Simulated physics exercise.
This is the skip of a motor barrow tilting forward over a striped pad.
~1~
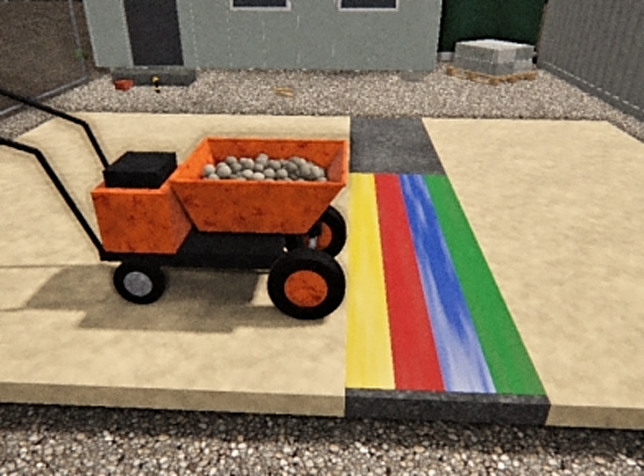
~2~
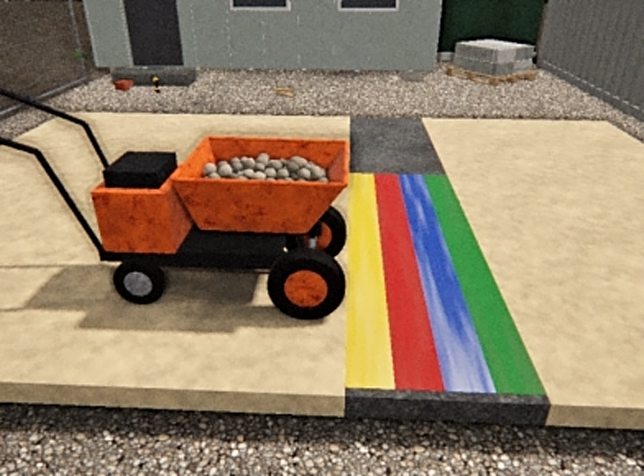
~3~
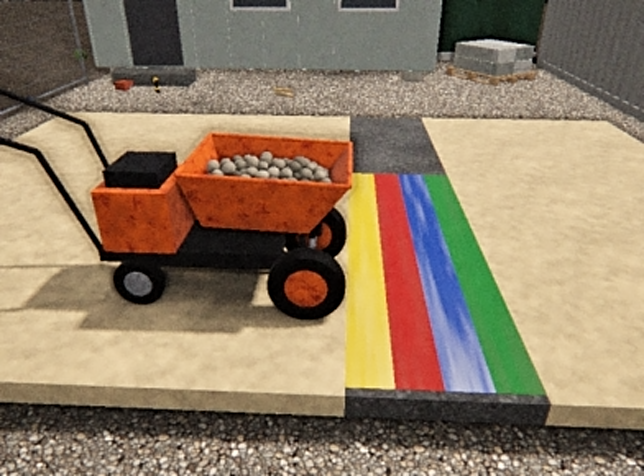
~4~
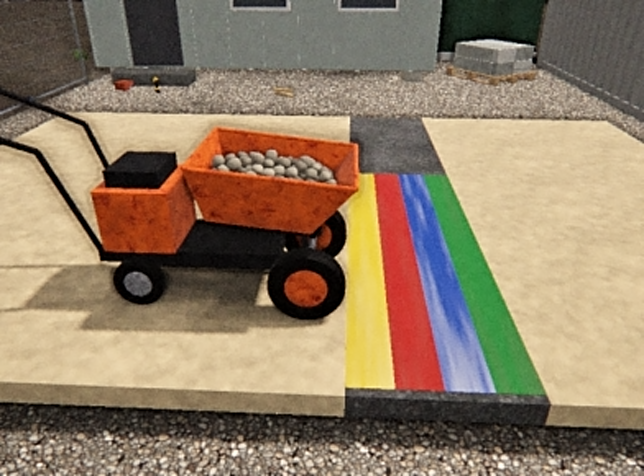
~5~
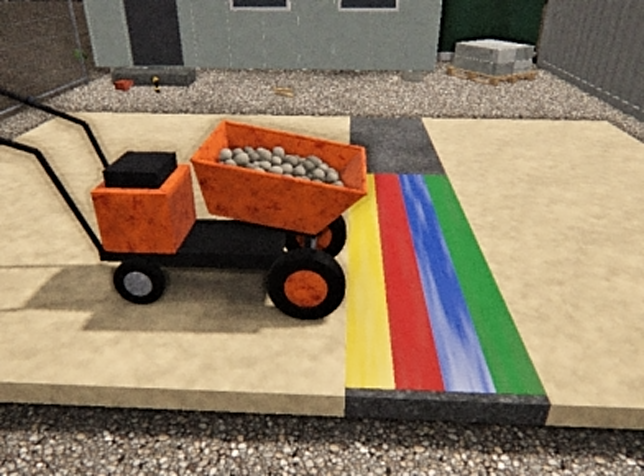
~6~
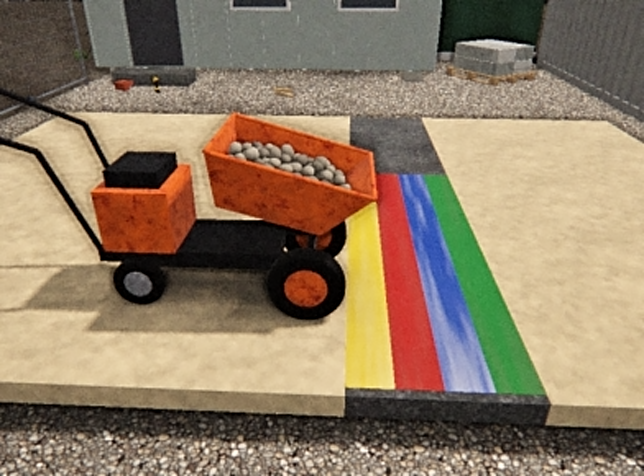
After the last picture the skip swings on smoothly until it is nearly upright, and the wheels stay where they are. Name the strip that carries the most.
The blue one gets the largest share.
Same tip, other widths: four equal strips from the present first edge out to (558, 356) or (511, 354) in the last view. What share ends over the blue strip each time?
The first gives 40 %, the second 30 %.
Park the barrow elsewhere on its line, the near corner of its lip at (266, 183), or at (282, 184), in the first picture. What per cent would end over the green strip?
Near 10 % and 10 %.
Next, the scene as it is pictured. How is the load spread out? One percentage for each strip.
About: Yellow strip 0, red strip 15, blue strip 40, green strip 30 per cent.
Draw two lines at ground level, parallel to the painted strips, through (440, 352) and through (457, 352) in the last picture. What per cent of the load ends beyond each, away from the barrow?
Near 80 % and 60 %.
Soon after the last picture, skip tipped steeply; all in the skip.
A little later, skip tipped right over; most in the skip; a stray few over the red strip; about a quarter over the blue strip; a stray few over the green strip; a stray few falling.
Later still, skip tipped right over; about a quarter in the skip; a small part over the red strip; about a third over the blue strip; about a quarter over the green strip; a small part off the paint.
By the end, skip tipped right over; a small part in the skip; none over the yellow strip; a small part over the red strip; about a third over the blue strip; about a quarter over the green strip; a small part off the paint.
